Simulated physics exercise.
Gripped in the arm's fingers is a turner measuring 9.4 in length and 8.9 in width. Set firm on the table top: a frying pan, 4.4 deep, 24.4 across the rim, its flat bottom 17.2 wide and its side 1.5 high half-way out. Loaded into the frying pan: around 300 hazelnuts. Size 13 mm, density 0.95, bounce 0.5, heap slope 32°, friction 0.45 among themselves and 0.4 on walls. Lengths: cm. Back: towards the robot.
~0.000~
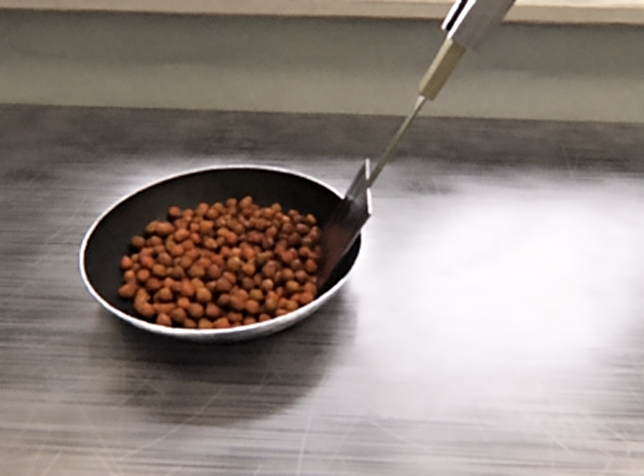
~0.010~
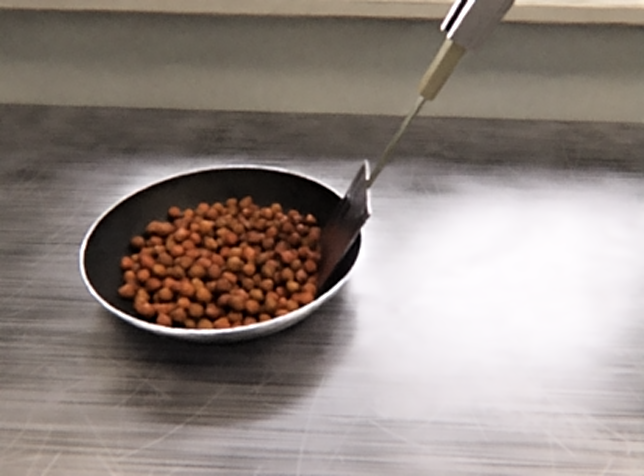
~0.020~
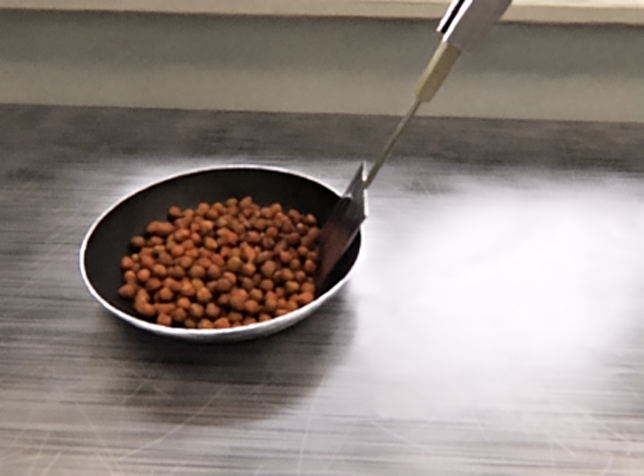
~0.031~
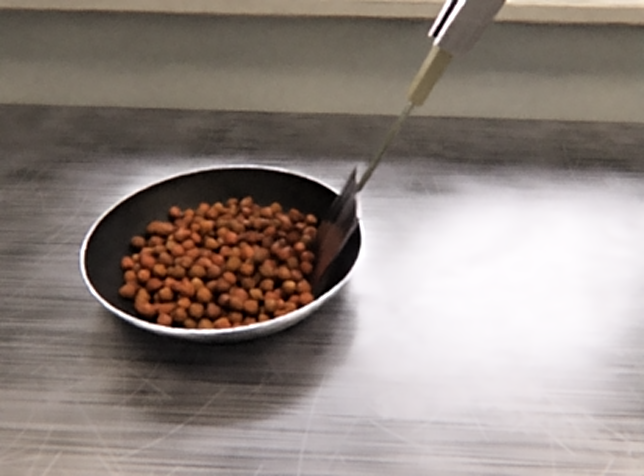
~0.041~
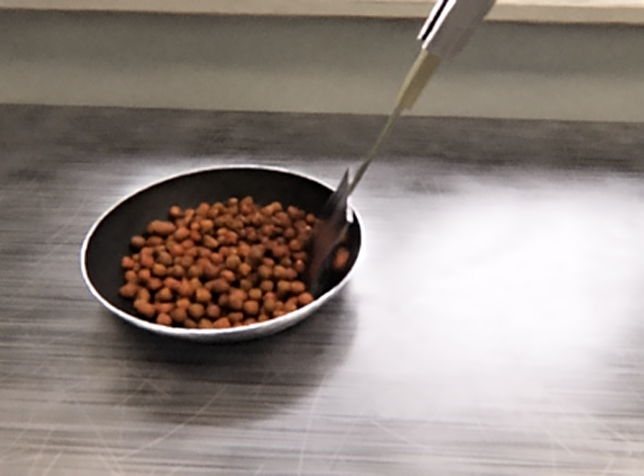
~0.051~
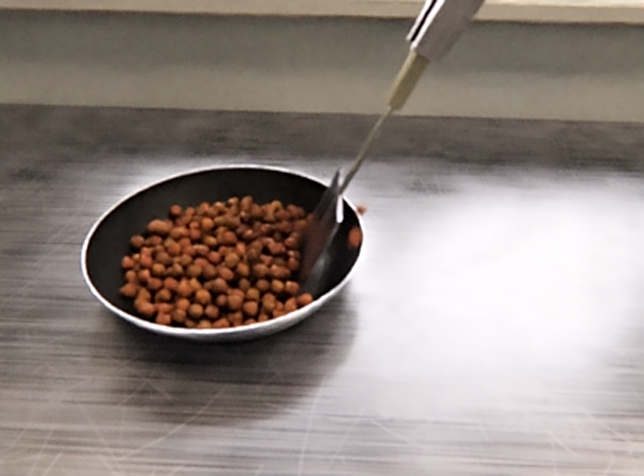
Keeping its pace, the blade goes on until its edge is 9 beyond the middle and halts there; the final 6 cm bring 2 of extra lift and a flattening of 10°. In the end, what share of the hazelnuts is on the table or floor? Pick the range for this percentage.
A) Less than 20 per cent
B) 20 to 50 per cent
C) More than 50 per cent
20 to 50 per cent (B).
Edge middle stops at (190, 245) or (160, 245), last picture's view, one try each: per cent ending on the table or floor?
Around 0 per cent for the first try and 10 per cent for the second.
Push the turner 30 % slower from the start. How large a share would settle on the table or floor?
I'd expect near 30 per cent.
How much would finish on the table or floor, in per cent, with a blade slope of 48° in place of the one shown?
Roughly 35 per cent.
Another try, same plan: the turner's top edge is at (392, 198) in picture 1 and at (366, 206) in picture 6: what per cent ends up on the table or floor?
Roughly 35 percent ends up there.
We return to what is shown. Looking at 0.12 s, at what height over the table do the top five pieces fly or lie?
Roughly 14 cm.
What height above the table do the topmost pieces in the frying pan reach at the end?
Near 4.0 centimetres high.
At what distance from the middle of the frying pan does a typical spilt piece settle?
Estimate: Near 26 cm.
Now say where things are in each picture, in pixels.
The first picture shows turner top edge at (369, 184), sloping 65°; upper third of the load around (229, 255), from x 125 to 315, top at y 200; 302 in the frying pan.
The second picture shows turner top edge at (368, 184), sloping 65°; upper third of the load around (229, 255), from x 125 to 315, top at y 200.
The third picture shows turner top edge at (365, 186), sloping 65°; upper third of the load around (229, 254), from x 125 to 315, top at y 200.
The fourth picture shows turner top edge at (359, 189), sloping 65°; upper third of the load around (235, 254), from x 125 to 315, top at y 200.
The fifth picture shows turner top edge at (350, 191), sloping 65°; upper third of the load around (240, 252), from x 125 to 340, top at y 200.
The sixth picture shows turner top edge at (341, 192), sloping 65°; upper third of the load around (241, 251), from x 125 to 360, top at y 200; 302 in the frying pan.
By 0.12 s, sloping 65°, highest piece 25 above the table; 299 in the frying pan, 3 on the blade or in flight.
By 0.19 s, sloping 62°, highest piece 39 above the table; 299 in the frying pan, 3 on the blade or in flight.
By 0.42 s, sloping 55°, highest piece 52 above the table; 194 in the frying pan, 63 on the table or floor, 45 on the blade or in flight.
By 1.47 s, sloping 55°, highest piece 4 above the table; 193 in the frying pan, 109 on the table or floor.
Final count, 193 in the frying pan, 109 on the table or floor. That is 36 % on the table or floor.
